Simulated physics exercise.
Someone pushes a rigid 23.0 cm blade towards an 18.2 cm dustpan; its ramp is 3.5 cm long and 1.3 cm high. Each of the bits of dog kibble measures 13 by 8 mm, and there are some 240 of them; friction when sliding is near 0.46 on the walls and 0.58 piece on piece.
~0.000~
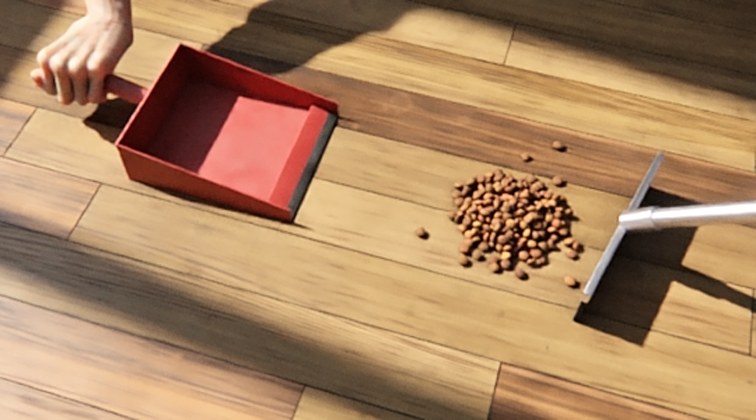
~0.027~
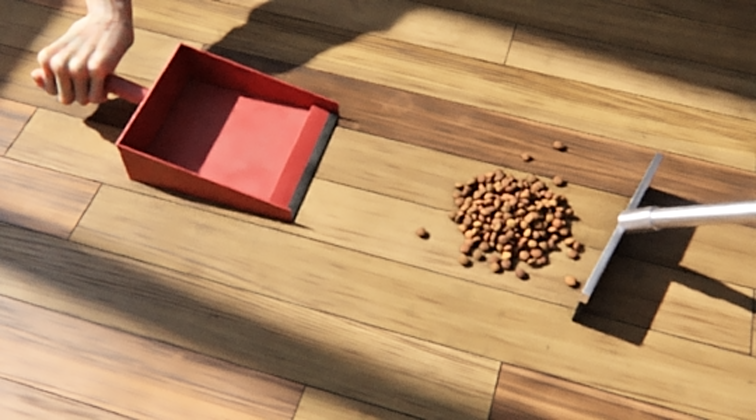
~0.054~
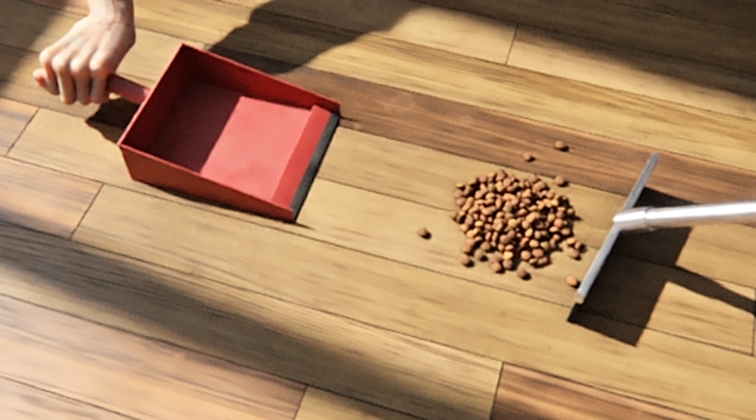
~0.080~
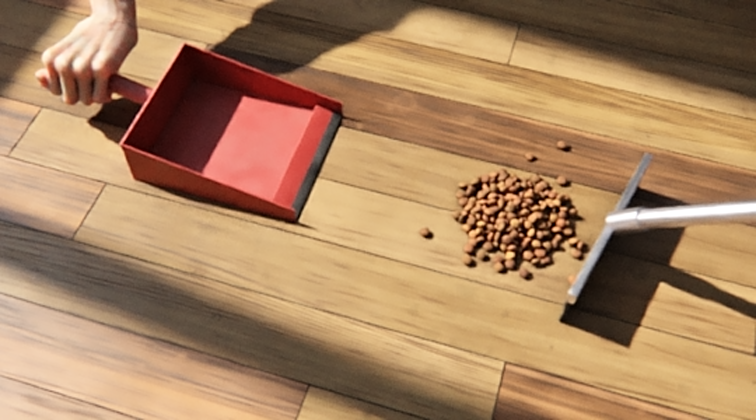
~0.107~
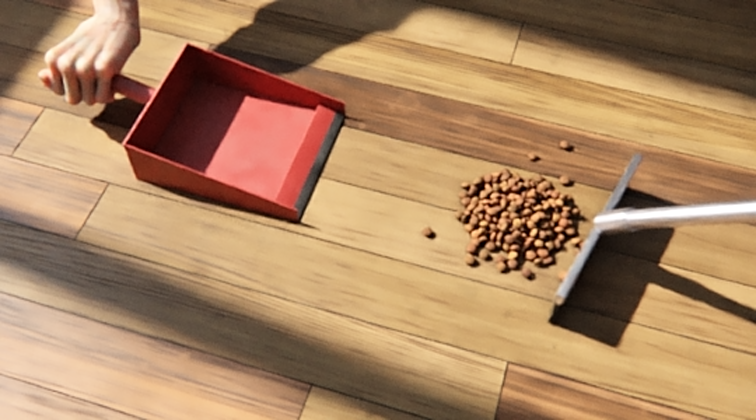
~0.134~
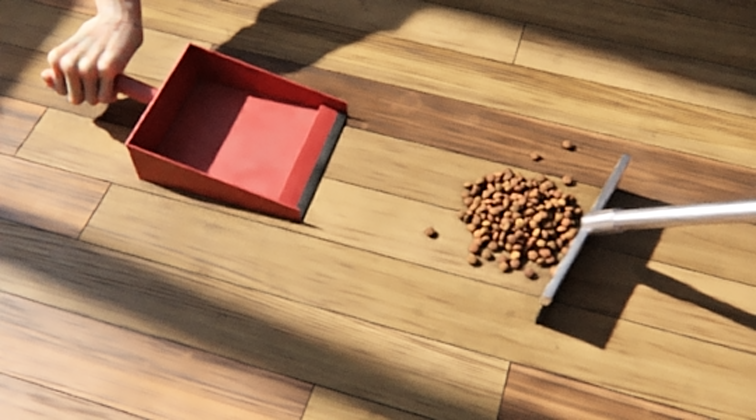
On a wooden floor, a blade slides left to a kibble pile near a hand-held red dustpan.
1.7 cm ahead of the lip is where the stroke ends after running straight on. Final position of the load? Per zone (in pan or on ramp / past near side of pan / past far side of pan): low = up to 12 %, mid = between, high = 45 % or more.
Pan - low, near side - mid, far side - low.
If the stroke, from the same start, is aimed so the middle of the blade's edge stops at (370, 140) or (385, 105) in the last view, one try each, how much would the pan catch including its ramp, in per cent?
Some 25 in a hundred and 20 in a hundred.
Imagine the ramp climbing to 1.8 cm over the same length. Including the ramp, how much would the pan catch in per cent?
0 %.
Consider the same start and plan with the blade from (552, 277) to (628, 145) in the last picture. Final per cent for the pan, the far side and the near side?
Final per cent - pan 25, far 25, near 5.
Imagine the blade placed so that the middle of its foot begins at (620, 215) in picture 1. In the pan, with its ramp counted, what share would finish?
The pan and its ramp would take some 5 per cent.
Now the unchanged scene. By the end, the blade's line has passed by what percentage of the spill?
Estimate: About 40 %.
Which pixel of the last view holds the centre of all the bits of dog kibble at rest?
Close to pixel (358, 184).
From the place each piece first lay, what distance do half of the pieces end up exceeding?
Roughly 20 cm.
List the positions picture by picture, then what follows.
Blade from (586, 297) to (658, 162), moved 0.0 cm, 0 of the pieces shifted so far; middle of the pieces at (507, 210); pan at (223, 143), in the first picture.
Blade from (585, 297) to (657, 162), moved 0.2 cm, 0 of the pieces shifted so far; middle of the pieces at (508, 210), in the second picture.
Blade from (580, 297) to (653, 162), moved 1.0 cm, 0 of the pieces shifted so far; middle of the pieces at (510, 210), in the third picture.
Blade from (572, 298) to (646, 162), moved 2.1 cm, 0 of the pieces shifted so far; middle of the pieces at (512, 210), in the fourth picture.
Blade from (560, 298) to (635, 163), moved 3.7 cm, 1 of the pieces shifted so far; middle of the pieces at (514, 209), in the fifth picture.
Blade from (547, 299) to (624, 163), moved 5.5 cm, 4 of the pieces shifted so far; middle of the pieces at (517, 209); pan at (232, 143). The blade's pace is about 0.65 m/s, heading 21 degrees towards the viewer's side, in the sixth picture.
After 0.37 s, middle of the blade 19 cm from the lip; 0 % over the lip, far side 0 %, near side 5 %.
After 0.53 s, middle of the blade 9 cm from the lip; 0 % over the lip, far side 0 %, near side 15 %.
After 0.81 s, middle of the blade 5 cm from the lip; 0 % over the lip, far side 0 %, near side 20 %.
In the end, at 1.2 s, pan 0 %, near side 20 %, far side 0 %, in front of the lip or behind the blade 75 %.
